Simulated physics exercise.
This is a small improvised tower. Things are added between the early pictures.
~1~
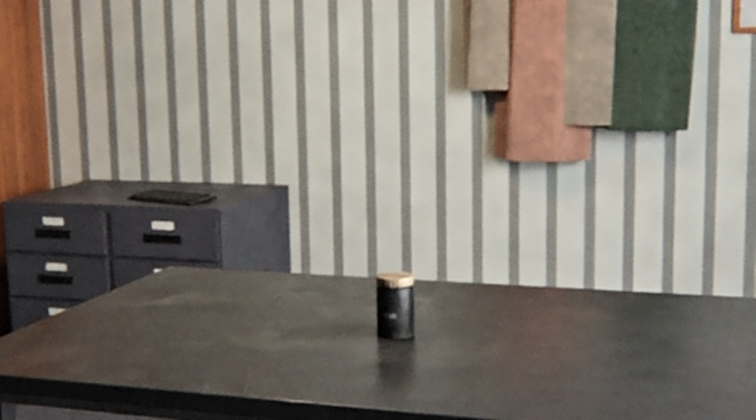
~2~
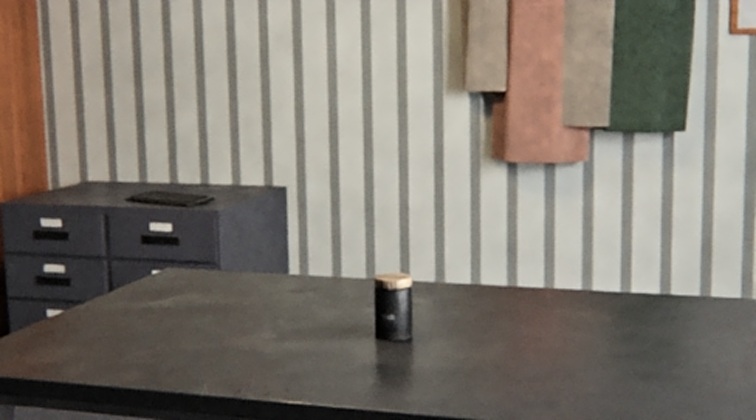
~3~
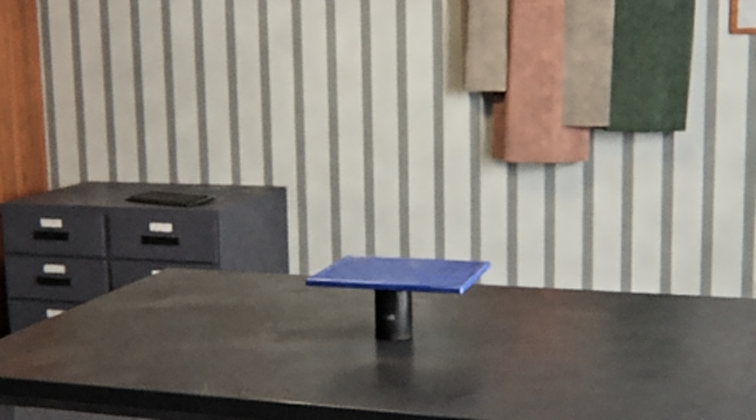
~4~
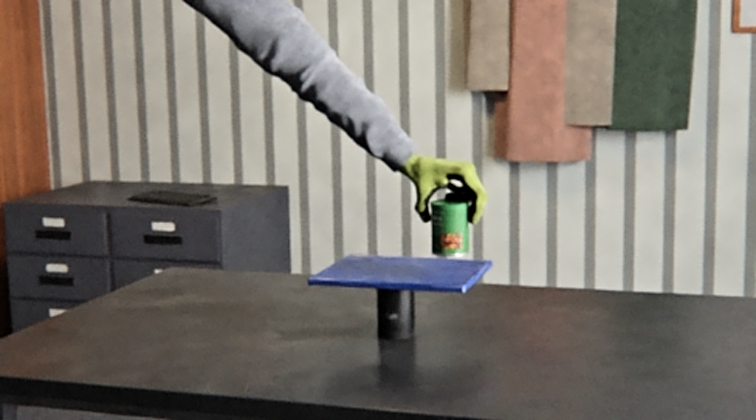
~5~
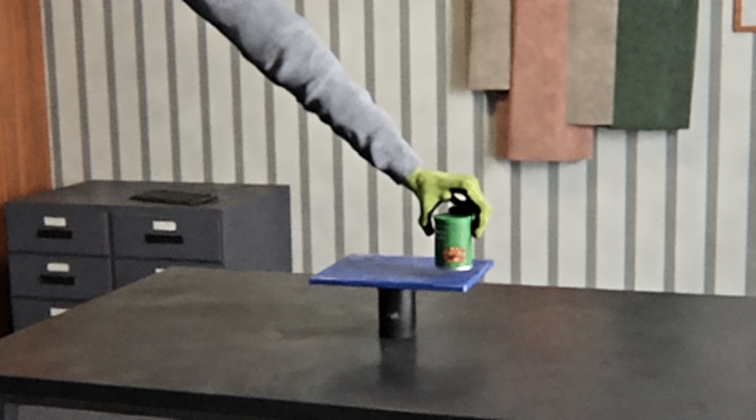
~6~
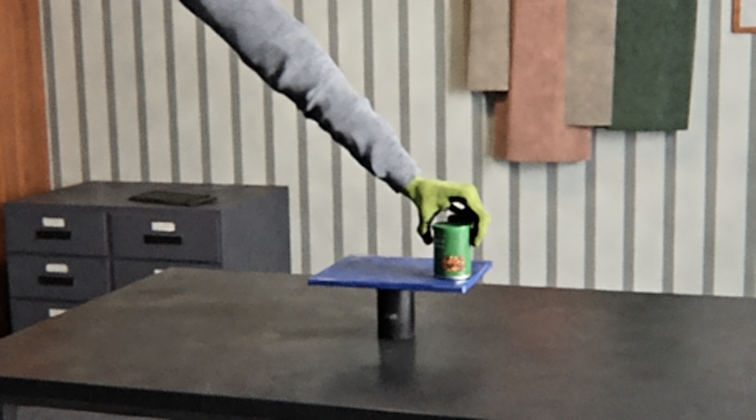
A hand in a yellow-green glove, on a grey-sleeved arm reaching in from the upper left, lowers a green tin onto the right side of a flat blue lid, which appears earlier on top of a small black canister with a light wooden top. The canister stands on a dark table, seen from slightly above by a nearly still camera. Behind are dark drawers at left, a striped wall and hanging brown, pink and green cloths.
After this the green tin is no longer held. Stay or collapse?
The stack comes apart.
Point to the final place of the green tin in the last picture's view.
At about (505, 329).
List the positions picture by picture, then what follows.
The last thing is not in view yet, in the first picture.
The last thing is not in view yet, in the second picture.
The last thing is not in view yet; blue lid (401, 273), in the third picture.
Still above its spot; green tin (450, 227); blue lid (403, 272), in the fourth picture.
Still above its spot; green tin (453, 241); blue lid (404, 272), in the fifth picture.
In place under the hand; green tin (452, 250); blue lid (403, 273), in the sixth picture.
Then, 0.30 s past the last view, green tin now fallen; blue lid rocked 28° from its first pose.
Then, 0.40 s past the last view, blue lid rocked 55° from its first pose.
Then, 0.60 s past the last view, blue lid rocked 47° from its first pose.
Finally, fallen, green tin; down or leaning hard in the stack, blue lid; black jar still in place. Final places as the last picture's camera would see them, green tin near (505, 329). The stack gives way.
